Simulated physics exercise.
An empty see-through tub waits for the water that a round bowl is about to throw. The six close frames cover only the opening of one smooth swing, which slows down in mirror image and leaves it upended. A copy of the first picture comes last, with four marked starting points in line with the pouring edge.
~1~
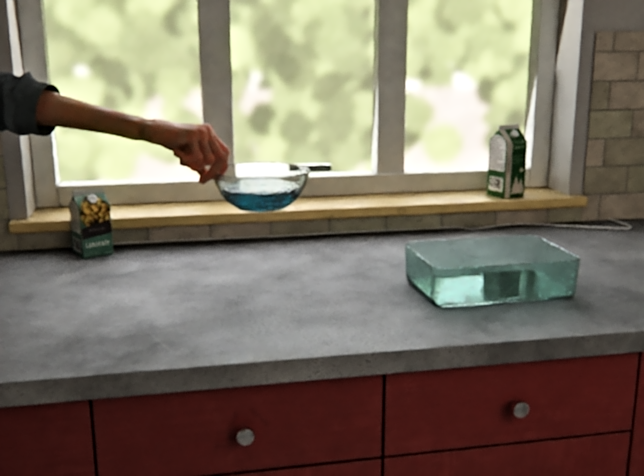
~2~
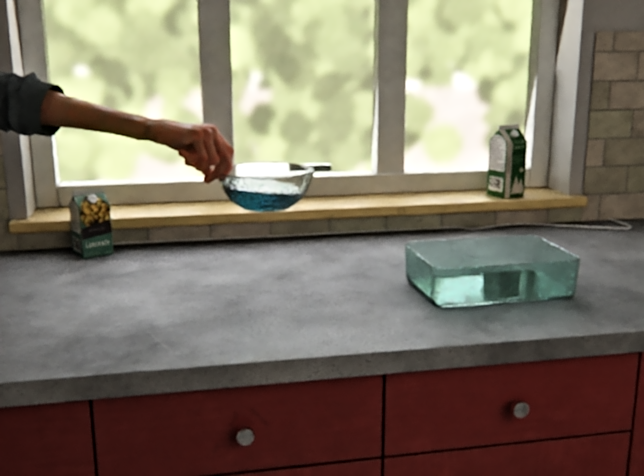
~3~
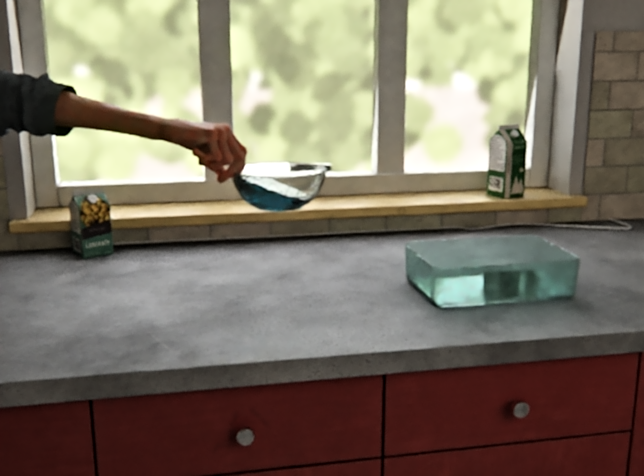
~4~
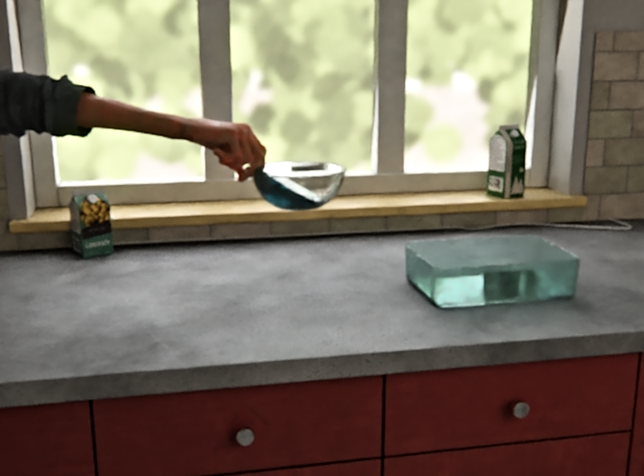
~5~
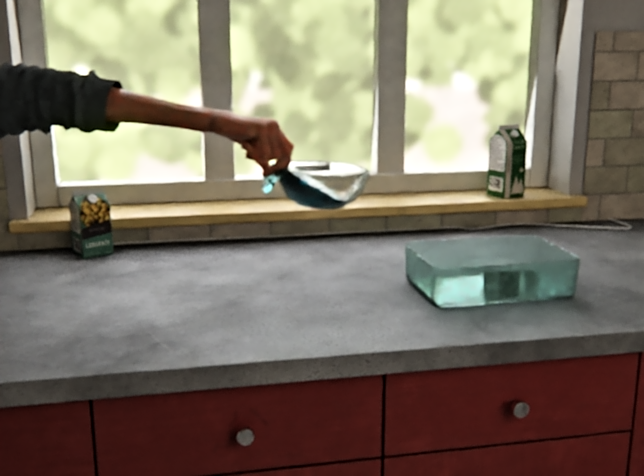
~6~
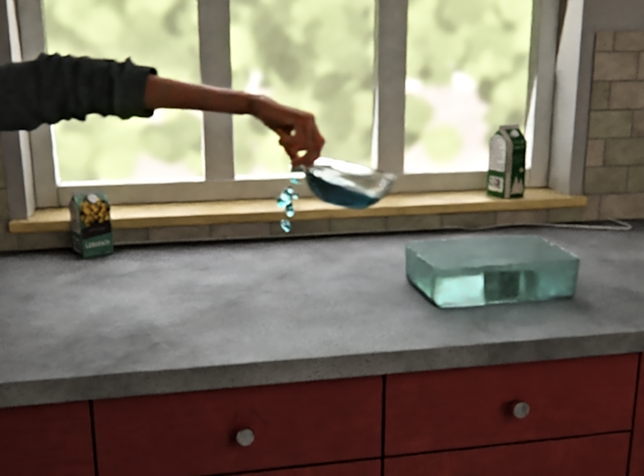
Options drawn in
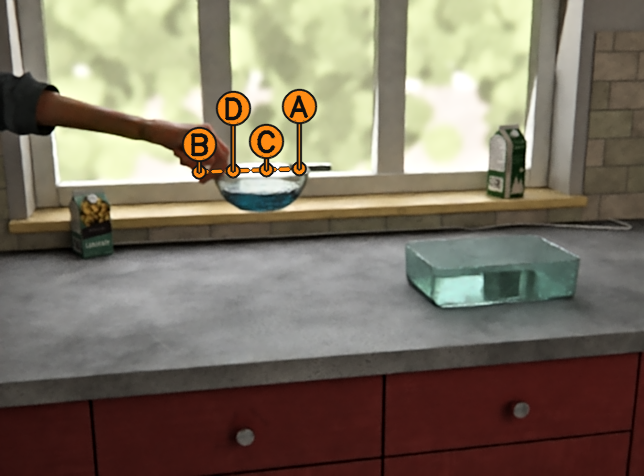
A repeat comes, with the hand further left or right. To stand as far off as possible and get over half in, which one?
D is the one.
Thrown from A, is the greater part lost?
No, not at all.
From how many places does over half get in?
Three of the four.
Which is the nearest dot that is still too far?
That would be B.
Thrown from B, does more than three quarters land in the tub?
No, less.
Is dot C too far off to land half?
No, that is safe.
On the marked copy, A at (299, 168); B at (199, 172); C at (266, 169); D at (233, 170).
With A, about 75 % lands in the tub, 11 % falls short and 14 % goes beside or beyond.
With B, about 29 % lands in the tub, 66 % falls short and 5 % goes beside or beyond.
With C, about 76 % lands in the tub, 10 % falls short and 14 % goes beside or beyond.
With D, about 63 % lands in the tub, 28 % falls short and 9 % goes beside or beyond.
